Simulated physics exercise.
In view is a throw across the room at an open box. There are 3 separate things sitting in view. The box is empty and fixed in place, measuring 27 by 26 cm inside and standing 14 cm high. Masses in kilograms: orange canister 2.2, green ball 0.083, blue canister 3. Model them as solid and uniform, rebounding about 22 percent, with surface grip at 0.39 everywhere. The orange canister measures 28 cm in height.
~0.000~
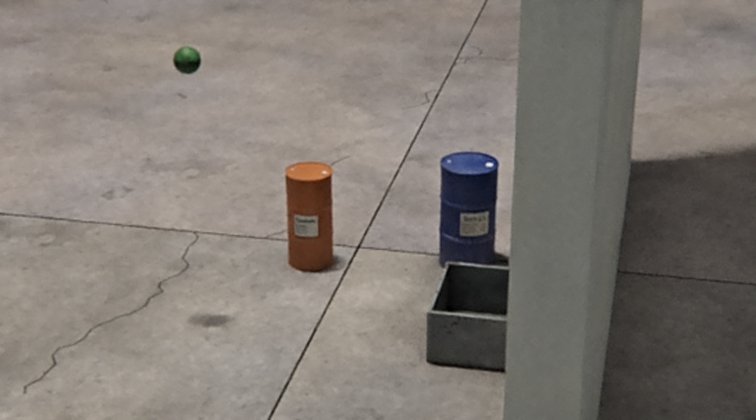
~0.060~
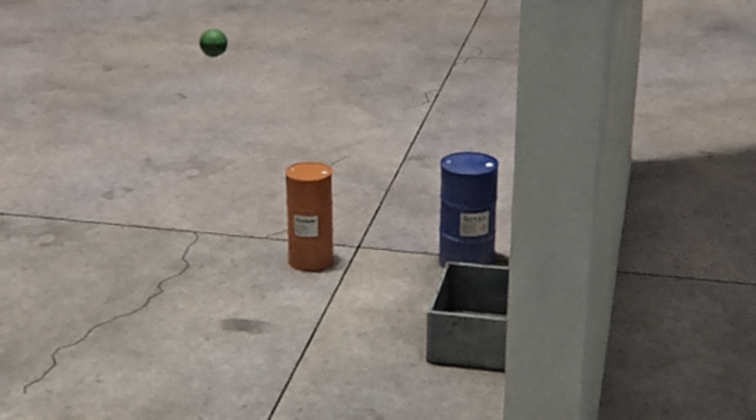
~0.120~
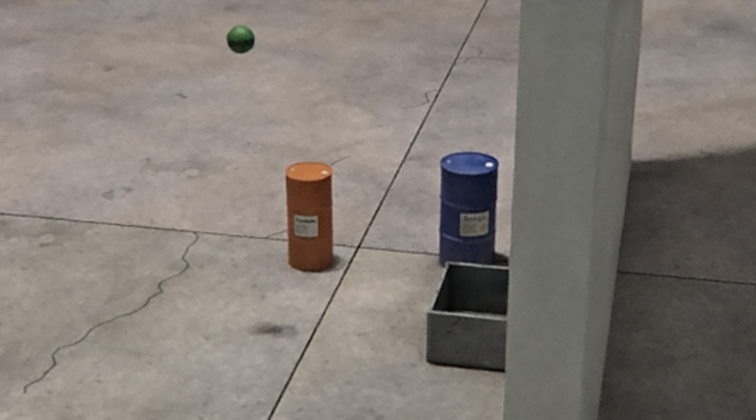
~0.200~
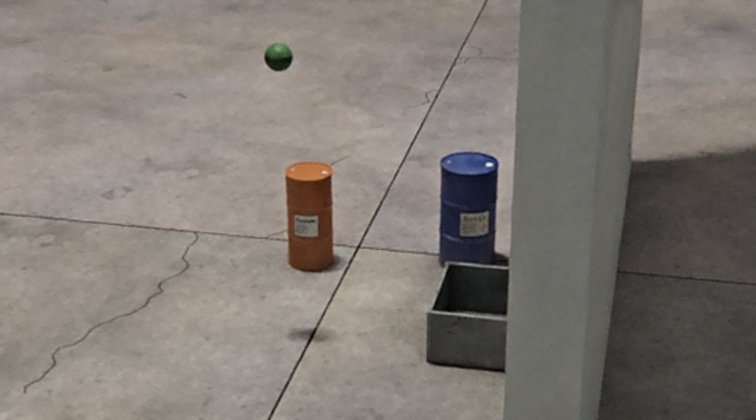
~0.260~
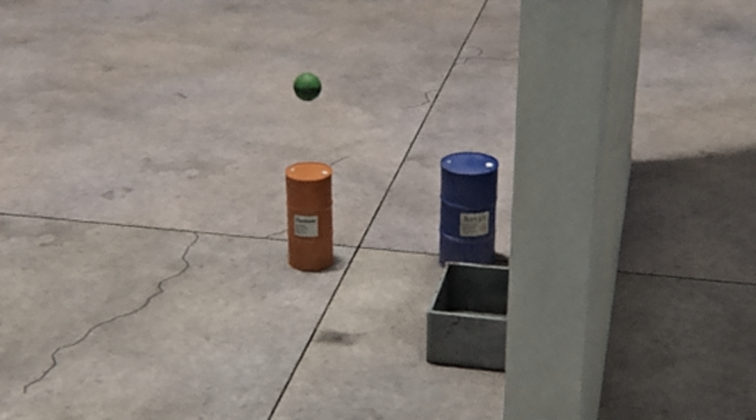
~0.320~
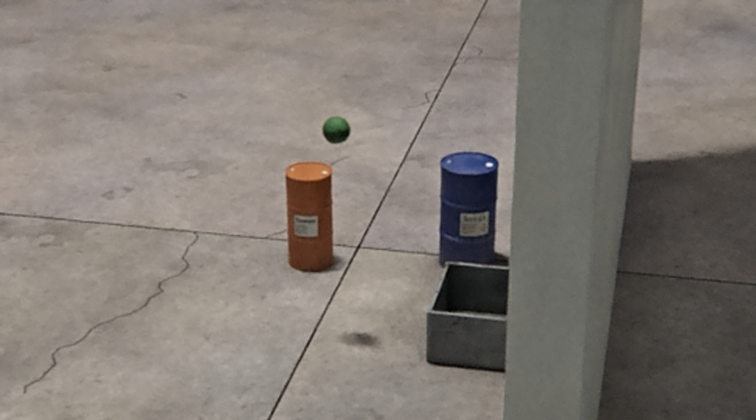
We see a green ball rise slightly through the air from the upper left, then curve downward to the right, passing above an orange canister, with a blue canister, an open box and a grey pillar standing farther right.
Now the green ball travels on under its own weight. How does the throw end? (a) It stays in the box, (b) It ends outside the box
Option b: It ends outside the box.
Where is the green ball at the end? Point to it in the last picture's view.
Around pixel (348, 328).
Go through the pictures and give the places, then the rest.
In the first picture, 77 cm from the box's middle; green ball (187, 60); orange canister (310, 216).
In the second picture, 70 cm from the box's middle; green ball (213, 43); orange canister (310, 217).
In the third picture, 63 cm from the box's middle; green ball (241, 40); orange canister (310, 217).
In the fourth picture, 53 cm from the box's middle; green ball (278, 57); orange canister (310, 217).
In the fifth picture, 46 cm from the box's middle; green ball (307, 87); orange canister (310, 217).
In the sixth picture, 39 cm from the box's middle; green ball (336, 130); orange canister (310, 217).
After 0.42 s, 28 cm from the box's middle; green ball near (383, 230).
After 0.62 s, ball outside, 23 cm from the box's middle; green ball near (401, 316).
After 0.92 s, ball outside, 31 cm from the box's middle; green ball near (369, 328).
In the end (2.3 s), ball outside, 37 cm from the box's middle; the bystanders under 10 cm from the start. At the end, from the last picture's camera, green ball near (348, 328).
